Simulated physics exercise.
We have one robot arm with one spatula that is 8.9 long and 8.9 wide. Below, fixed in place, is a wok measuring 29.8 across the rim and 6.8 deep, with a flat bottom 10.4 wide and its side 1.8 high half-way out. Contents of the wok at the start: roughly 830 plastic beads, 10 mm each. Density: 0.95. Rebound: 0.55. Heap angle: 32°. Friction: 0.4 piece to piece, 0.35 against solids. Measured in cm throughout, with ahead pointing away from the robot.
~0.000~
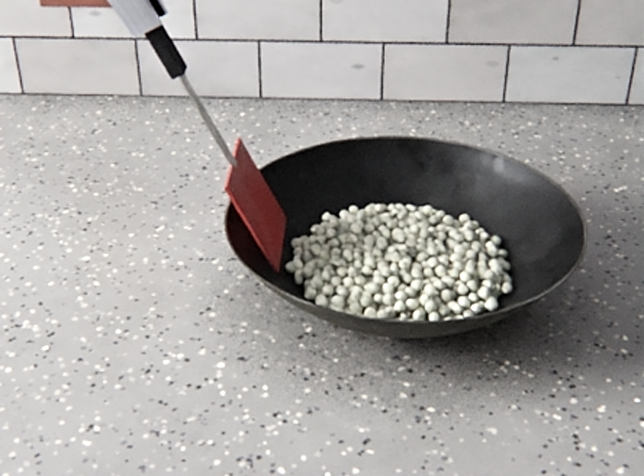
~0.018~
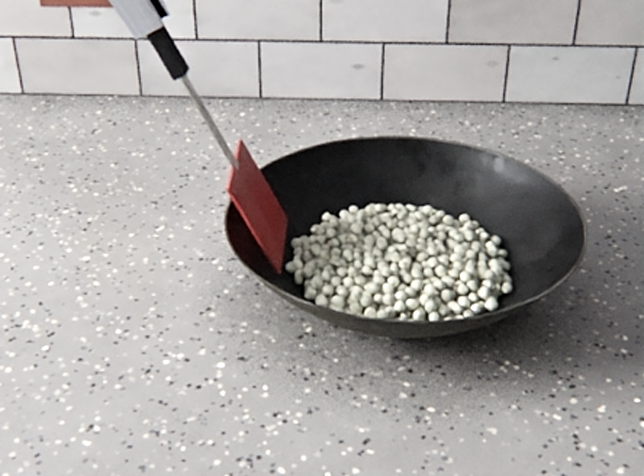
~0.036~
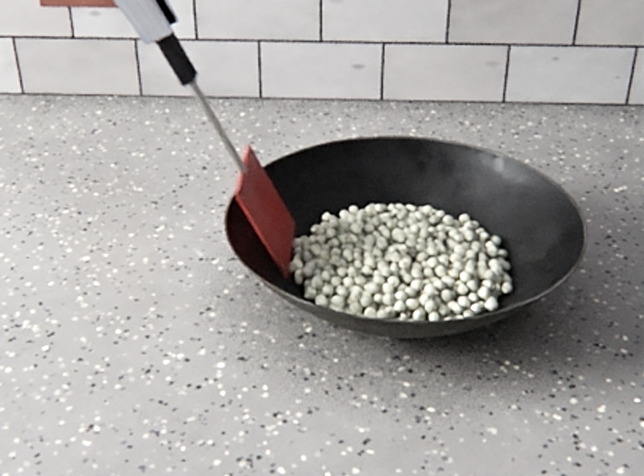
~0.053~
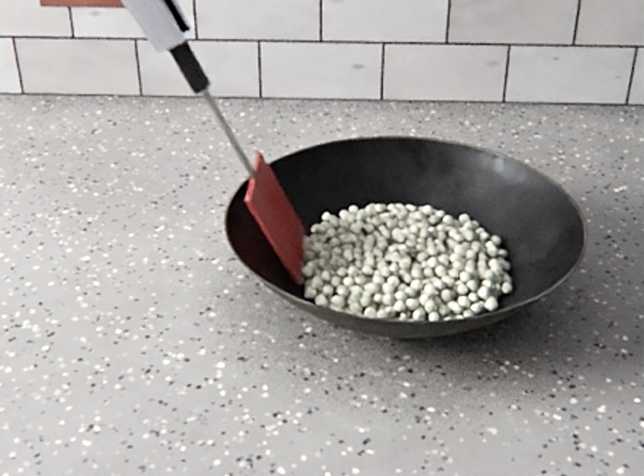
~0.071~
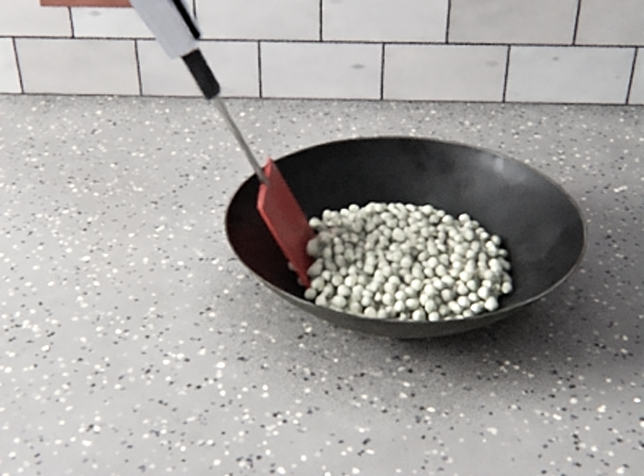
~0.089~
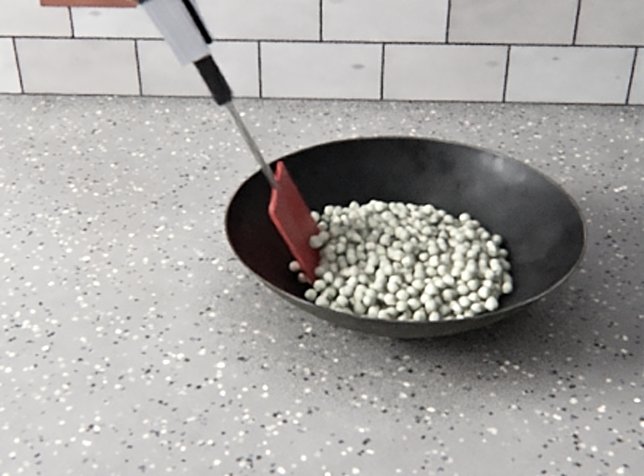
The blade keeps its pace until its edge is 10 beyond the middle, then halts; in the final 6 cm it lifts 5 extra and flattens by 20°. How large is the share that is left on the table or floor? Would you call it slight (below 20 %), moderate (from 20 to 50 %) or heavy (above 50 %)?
I would call it slight.
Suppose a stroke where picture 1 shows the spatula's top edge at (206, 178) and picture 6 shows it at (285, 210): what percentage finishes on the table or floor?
Around 30 per cent finishes there.
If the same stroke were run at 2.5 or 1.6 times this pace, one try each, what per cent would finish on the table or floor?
Some 35 per cent, then some 25 per cent, on the table or floor.
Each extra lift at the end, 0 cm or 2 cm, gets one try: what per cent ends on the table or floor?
You'd get some 10 per cent with the first setting and some 10 per cent with the second.
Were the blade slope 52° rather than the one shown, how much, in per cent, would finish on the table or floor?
Roughly 15 per cent.
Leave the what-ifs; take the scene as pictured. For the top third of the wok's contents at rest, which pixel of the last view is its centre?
It is centred near (504, 248) in the last view.
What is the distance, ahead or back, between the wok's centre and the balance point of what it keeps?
I'd say it's roughly 4.0 cm toward the front.
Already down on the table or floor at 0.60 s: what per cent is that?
Roughly 10 percent of it.
After 0.21 s, sloping 64°, highest piece 6 above the table; 828 in the wok.
After 0.34 s, sloping 58°, highest piece 7 above the table; 828 in the wok.
After 0.60 s, sloping 44°, highest piece 8 above the table; 727 in the wok, 89 on the table or floor, 12 on the blade or in flight.
After 1.65 s, sloping 44°, highest piece 6 above the table; 727 in the wok, 101 on the table or floor.
In the end, 727 in the wok, 101 on the table or floor. That is 12 % on the table or floor.
